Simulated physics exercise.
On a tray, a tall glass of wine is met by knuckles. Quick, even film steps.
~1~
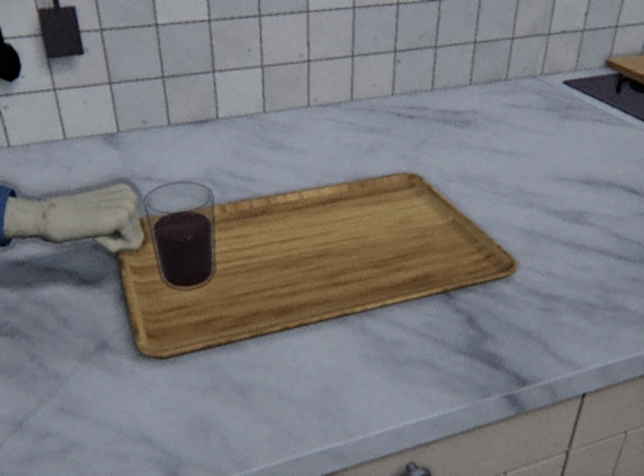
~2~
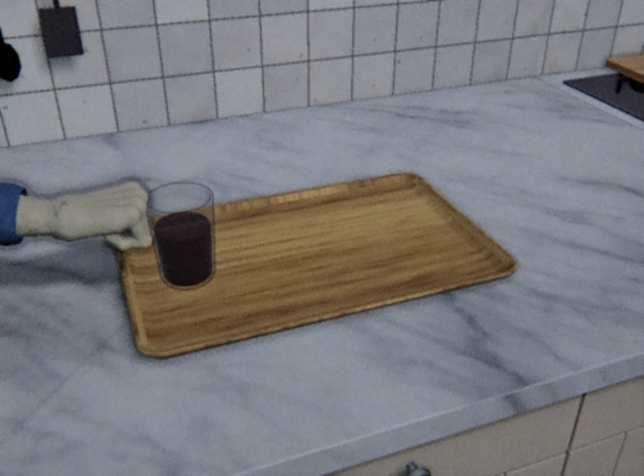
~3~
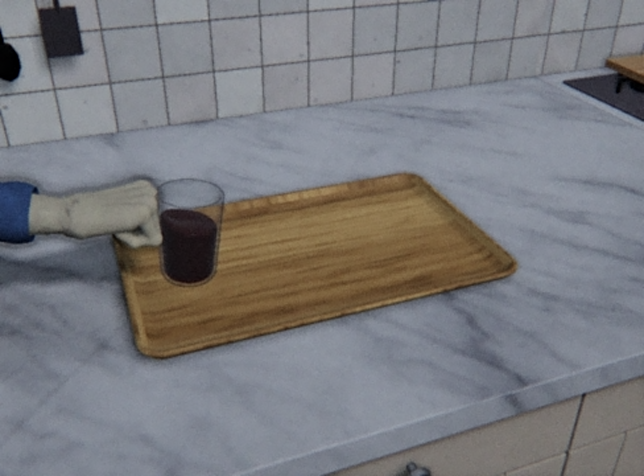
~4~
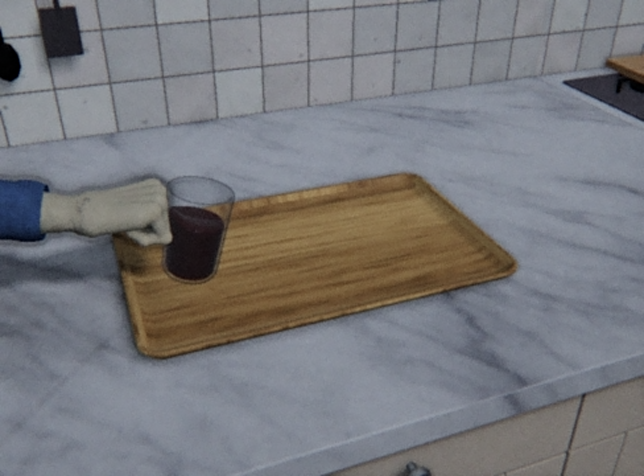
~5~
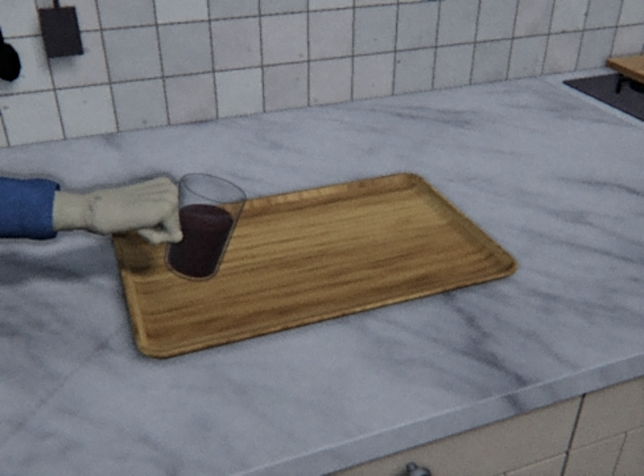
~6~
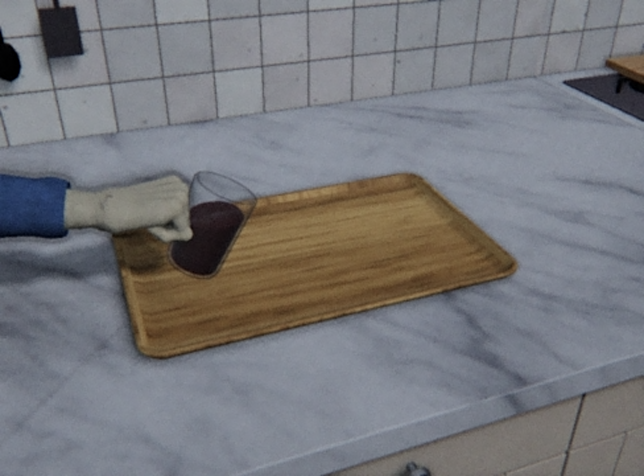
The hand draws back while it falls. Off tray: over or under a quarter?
The tray is going to lose more than a quarter of it.
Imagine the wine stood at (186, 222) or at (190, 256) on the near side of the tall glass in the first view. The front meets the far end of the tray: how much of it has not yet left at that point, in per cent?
You'd find close to 40 in a hundred the first time and close to 45 in a hundred the second.
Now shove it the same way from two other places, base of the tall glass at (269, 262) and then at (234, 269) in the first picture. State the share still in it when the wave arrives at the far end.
You'd get 55 % from the first place and 50 % from the second.
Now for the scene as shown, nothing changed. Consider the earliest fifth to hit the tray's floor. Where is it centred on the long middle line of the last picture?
About (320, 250).
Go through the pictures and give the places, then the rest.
Tilt 0°; right rim (211, 194); surface from (153, 228) to (209, 218); the tray's far rim is at (462, 215); the tray is clear ahead, in the first frame.
Tilt 0°; right rim (211, 194); surface from (153, 228) to (209, 218), in the second frame.
Tilt 7°; right rim (221, 193); surface from (159, 214) to (215, 219), in the third frame.
Tilt 13°; right rim (232, 193); surface from (167, 208) to (222, 218), in the fourth frame.
Tilt 21°; right rim (243, 195); surface from (176, 217) to (231, 212), in the fifth frame.
Tilt 28°; right rim (254, 198); surface from (180, 222) to (241, 206), in the sixth frame.
A moment on, the tall glass lies on its side and 99 per cent is in the glass, 0 on the tray and 1 above or beyond its rim.
Next, the tall glass lies on its side and 61 per cent is in the glass, 27 on the tray and 13 above or beyond its rim.
Then the tall glass lies on its side and 33 per cent is in the glass, 64 on the tray and 3 above or beyond its rim.
Later the tall glass lies on its side and 16 per cent is in the glass, 48 on the tray and 35 above or beyond its rim.
In the end 64 per cent is held by tray and glass, 36 is off the tray.
